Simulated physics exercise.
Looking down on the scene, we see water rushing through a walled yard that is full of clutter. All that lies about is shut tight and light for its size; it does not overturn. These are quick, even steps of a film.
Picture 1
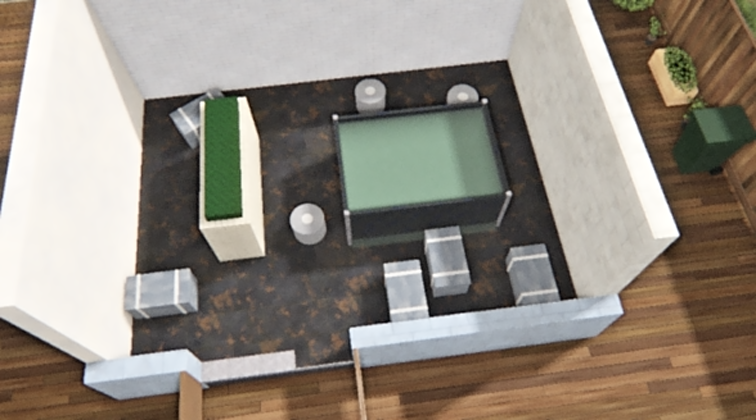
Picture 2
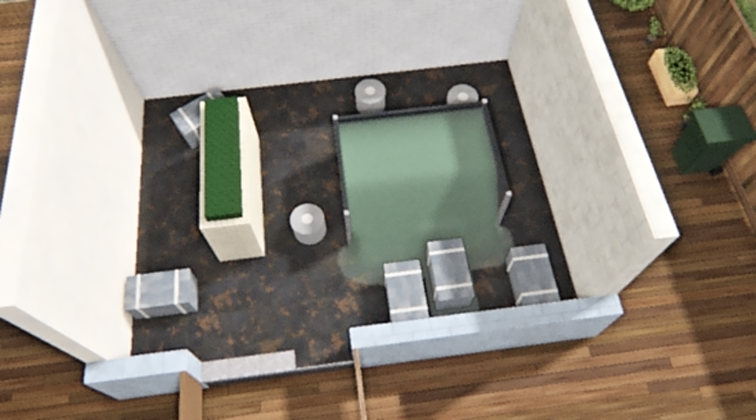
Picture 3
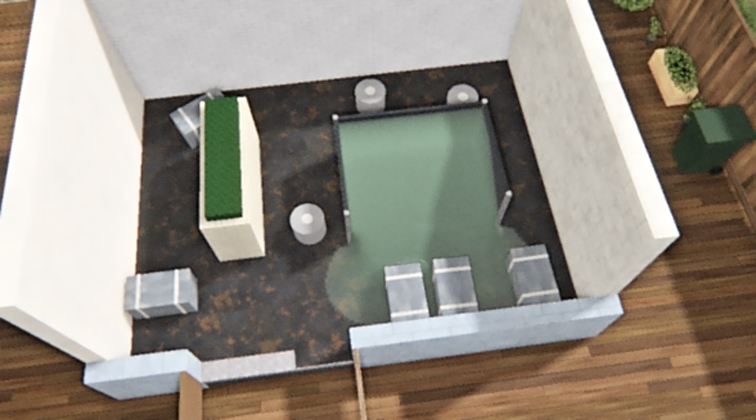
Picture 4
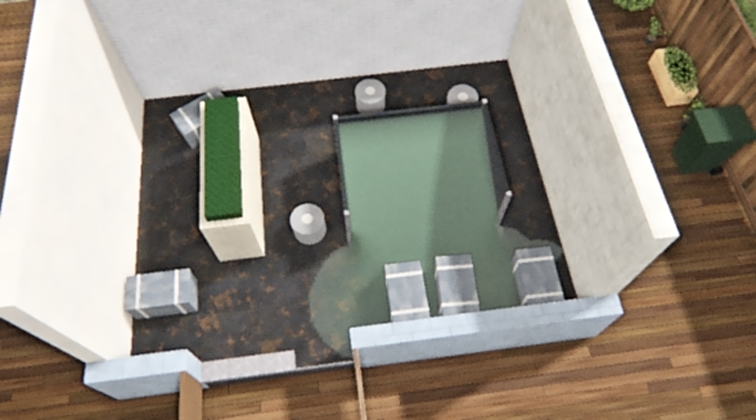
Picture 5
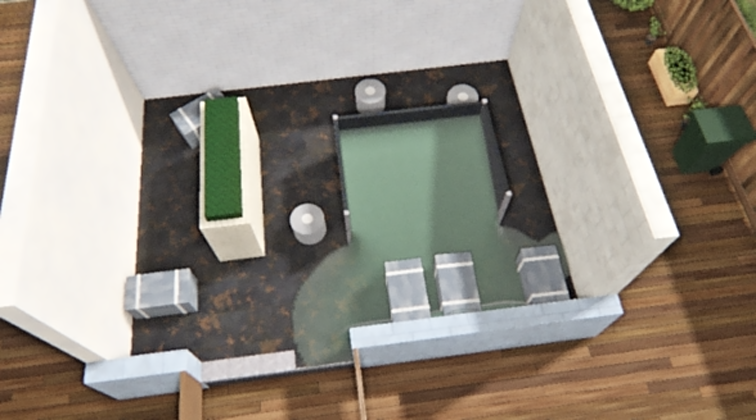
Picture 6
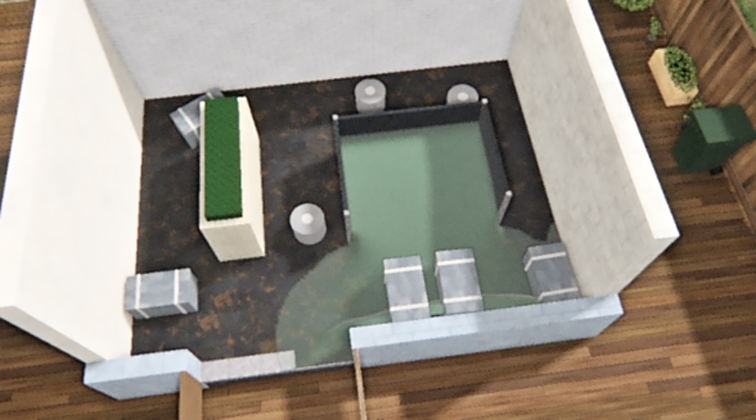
A walled yard with a dark, rust-mottled floor is seen from above at an angle, with wooden planking outside. A dark-framed tank of green water stands right of centre, with a green-topped white planter to its left and grey cylinders and strapped grey trunks around. The tank's near side opens and water spreads toward the low front wall, nudging the middle trunk forward, then the right one rightward.
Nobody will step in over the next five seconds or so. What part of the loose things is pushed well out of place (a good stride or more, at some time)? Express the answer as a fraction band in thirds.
Fraction band: 2/3 or more.
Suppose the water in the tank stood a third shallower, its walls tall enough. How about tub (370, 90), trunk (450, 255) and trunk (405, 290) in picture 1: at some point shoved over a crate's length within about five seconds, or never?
Note, listed order: Didn't cover it / covered it / covered it.
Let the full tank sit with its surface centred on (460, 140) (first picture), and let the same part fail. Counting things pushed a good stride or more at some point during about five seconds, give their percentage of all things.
Roughly 50 percent of them.
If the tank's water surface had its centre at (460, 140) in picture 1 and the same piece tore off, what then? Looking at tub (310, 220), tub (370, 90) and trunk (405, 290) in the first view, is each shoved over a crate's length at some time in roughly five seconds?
Taking them in turn: Got sent well off; kept near its start; got sent well off.
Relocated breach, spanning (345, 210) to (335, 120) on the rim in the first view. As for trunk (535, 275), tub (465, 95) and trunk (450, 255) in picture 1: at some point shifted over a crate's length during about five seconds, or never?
Each in turn, never travels that far, ends up that far off, never travels that far.
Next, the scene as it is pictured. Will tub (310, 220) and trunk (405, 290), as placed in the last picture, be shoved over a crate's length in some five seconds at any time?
Shy of that, at least that much.
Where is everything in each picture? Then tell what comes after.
A trunk at (448, 256) rests on the ground; a trunk at (535, 275), on the bottom; 0 of 8 have shifted, in the first frame.
A trunk at (451, 269), on the bottom, close to its start; a trunk at (535, 275) rests on the ground; 1 of 8 have shifted, in the second frame.
A trunk at (456, 287) rests on the ground, a stride from its start; a trunk at (536, 275), on the bottom; 2 of 8 have shifted, in the third frame.
A trunk at (458, 285) floats, a stride from its start; a trunk at (540, 277), on the bottom, close to its start; 3 of 8 have shifted, in the fourth frame.
A trunk at (458, 283) floats, a stride from its start; a trunk at (545, 276), on the bottom, close to its start; 3 of 8 have shifted, in the fifth frame.
A trunk at (459, 280) floats, a stride from its start; a trunk at (554, 274), on the bottom, close to its start; 3 of 8 have shifted, in the sixth frame.
A moment on, 0 of 8 are well off their spots; 2 afloat.
Next, 3 of 8 are well off their spots; 4 afloat.
Later, 3 of 8 are well off their spots; 4 afloat.
In the end, 6 of 8 are well off their spots, and 6 have been at some point; 7 afloat.
